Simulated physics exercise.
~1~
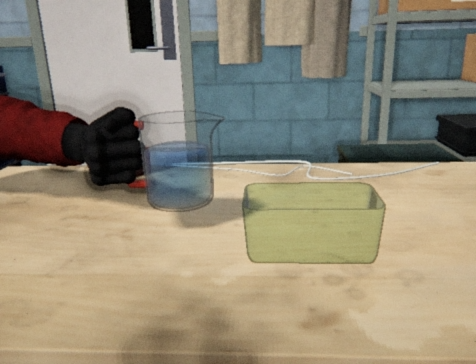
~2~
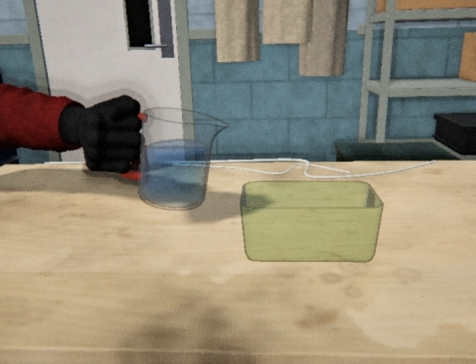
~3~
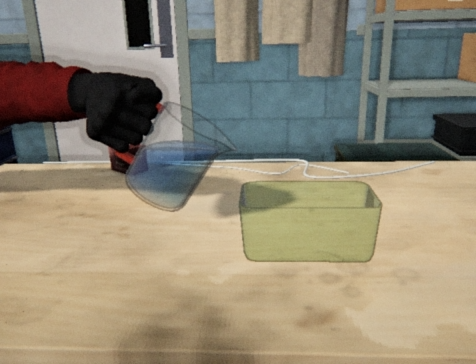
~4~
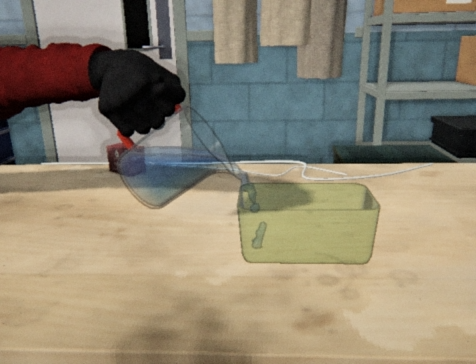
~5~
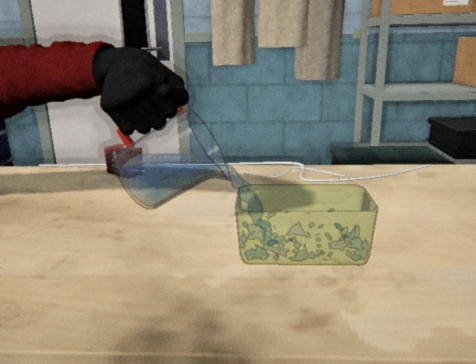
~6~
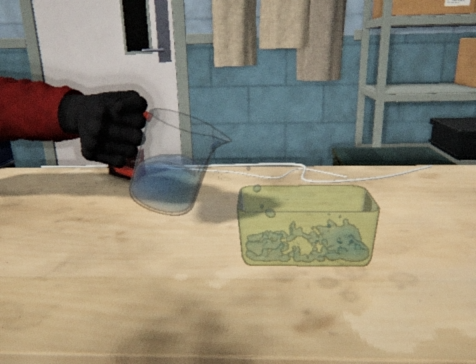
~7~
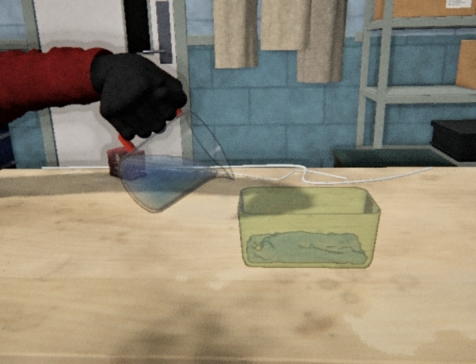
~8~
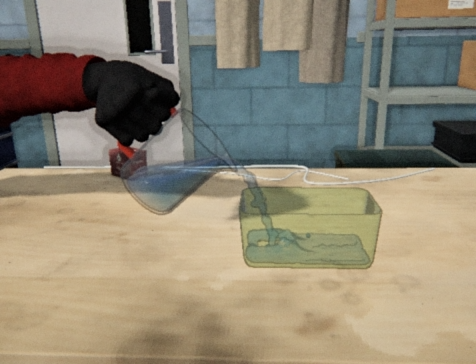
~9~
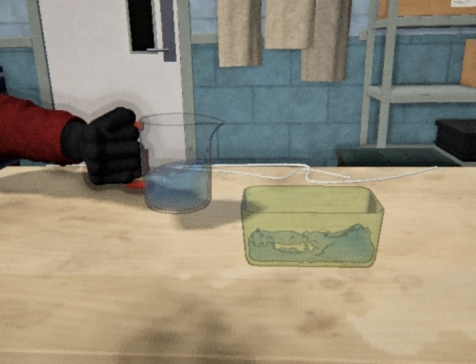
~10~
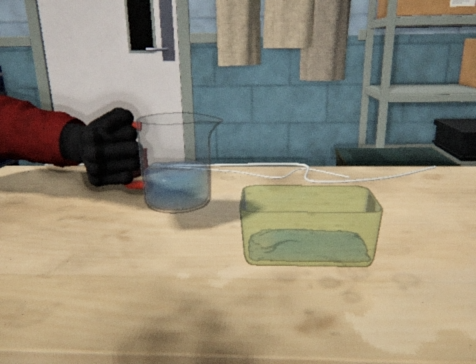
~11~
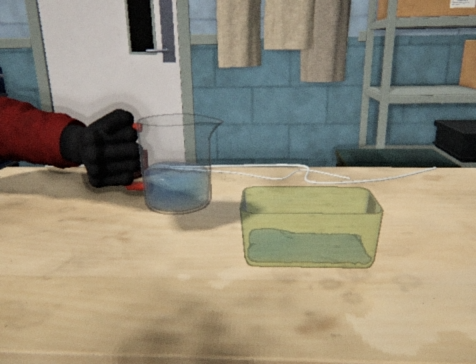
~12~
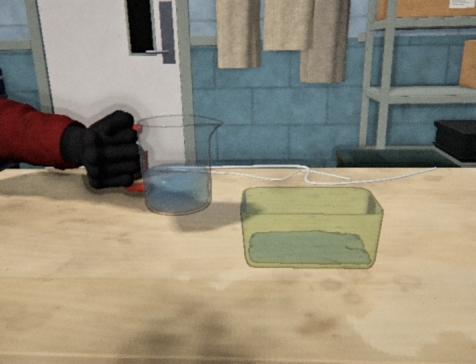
A gloved black hand with a red sleeve holds a clear pitcher of bluish water at the left, beside an open, see-through yellow-green box on a pale wooden table, seen from the front in a room with a blue tiled wall, hanging cloths and a shelf. The hand tips the pitcher to the right, and water pours into the box, splashing about inside. It tilts the pitcher partly back, then forward again for a second pour. Finally the pitcher is level, still holding some water, while a shallow layer settles in the box.
